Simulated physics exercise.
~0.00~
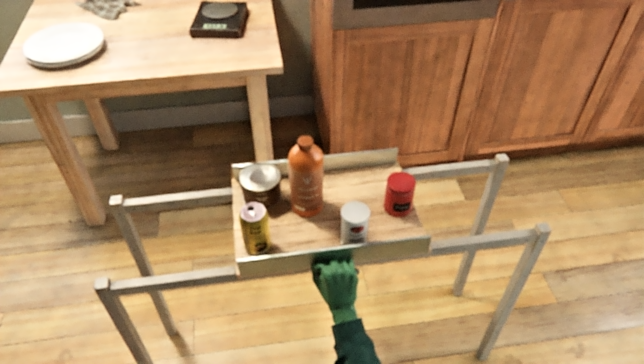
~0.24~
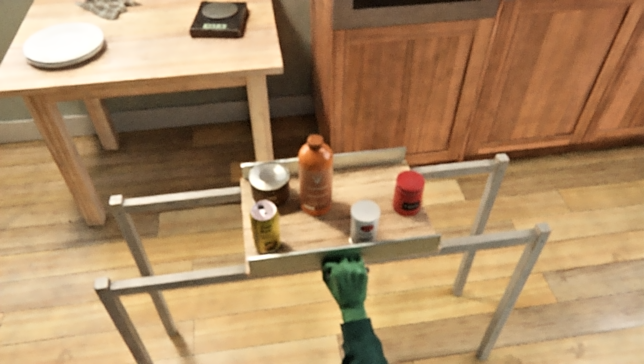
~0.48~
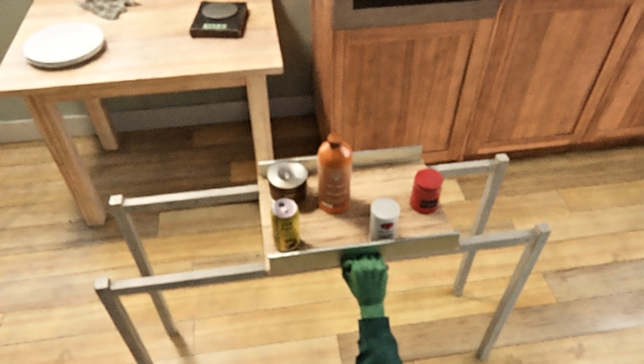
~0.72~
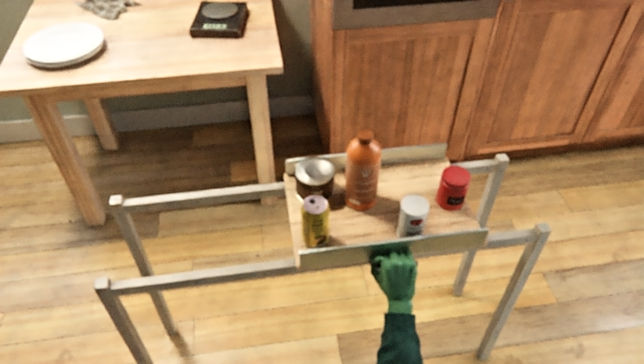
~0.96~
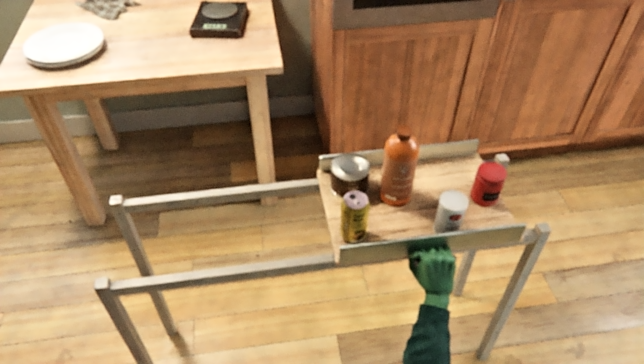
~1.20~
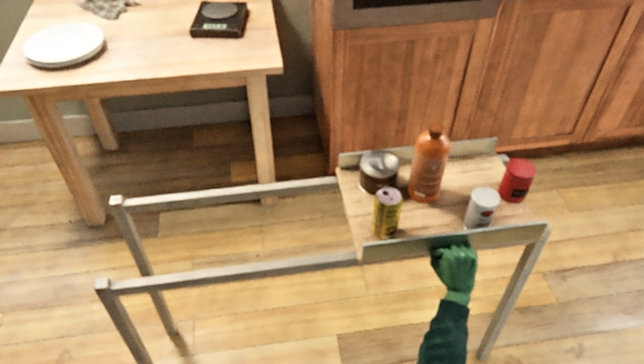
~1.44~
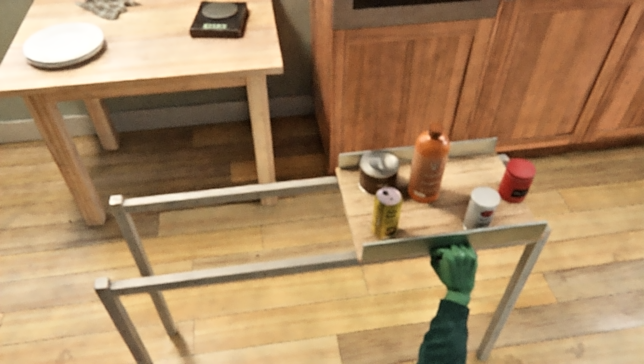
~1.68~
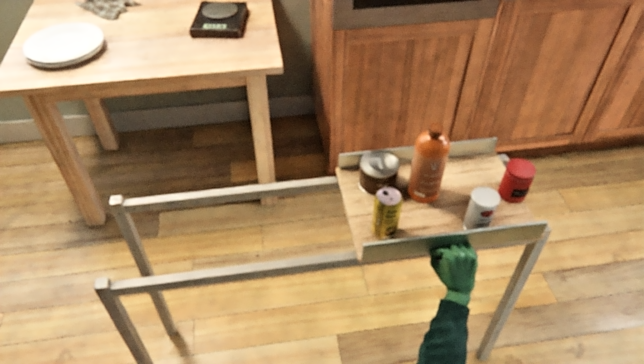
A green-gloved hand slid a tray holding an orange bottle, a red jar, a white tin, a yellow can and a brown tub rightward along a metal frame, stopping at the right end with everything still upright and in place on it.
